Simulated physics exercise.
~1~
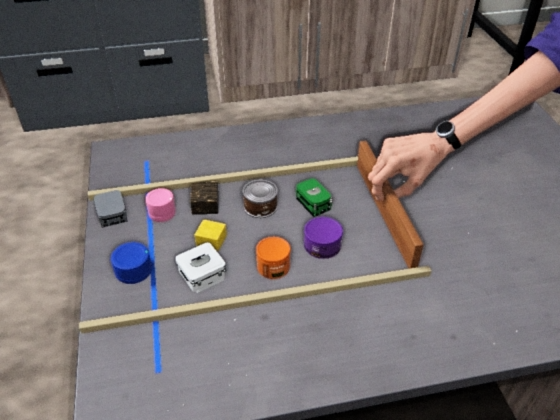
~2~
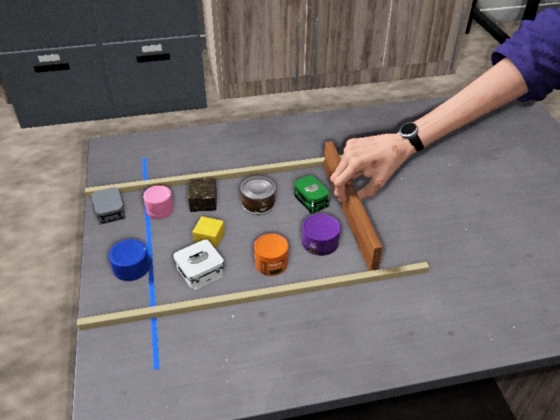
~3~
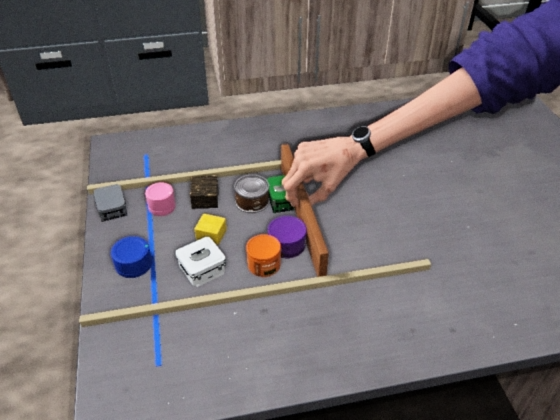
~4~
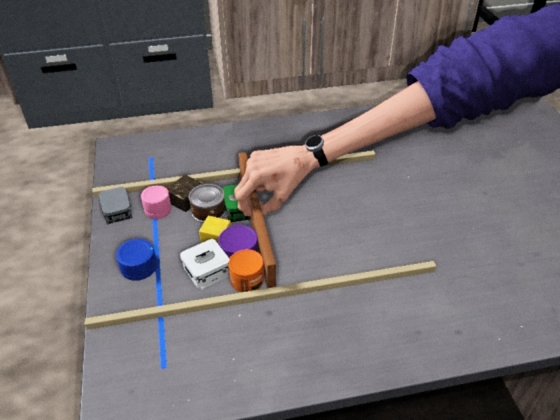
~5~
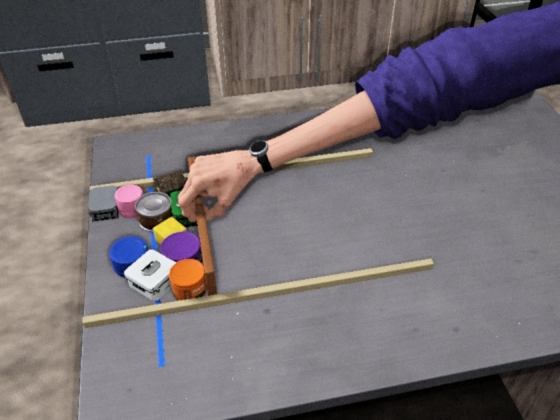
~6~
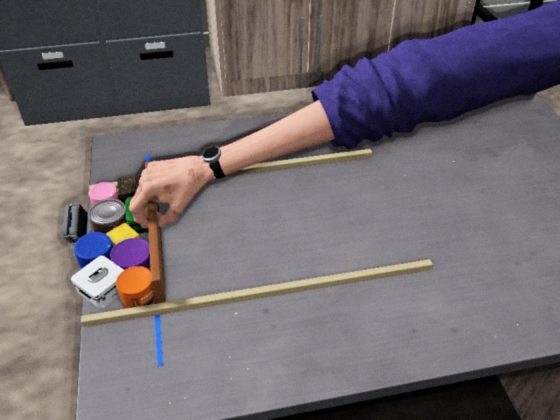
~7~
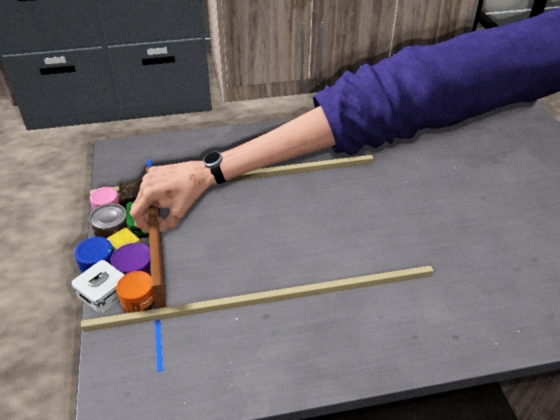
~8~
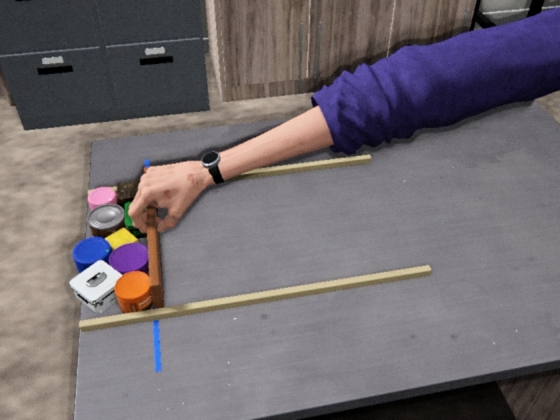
On a grey tabletop, small tubs, tins and cases sit scattered between two pale wooden strips, with a blue tape line crossing near the left end. A hand in a purple sleeve and dark watch slides an upright brown board leftward, reaching the green case and purple tub first. The board gathers more pieces into a tight cluster and pushes them past the tape toward the table's edge. As the board reaches the tape, the grey case tips over the rim and drops out of sight. The hand stops there, leaving the others crowded at the edge, some overhanging.
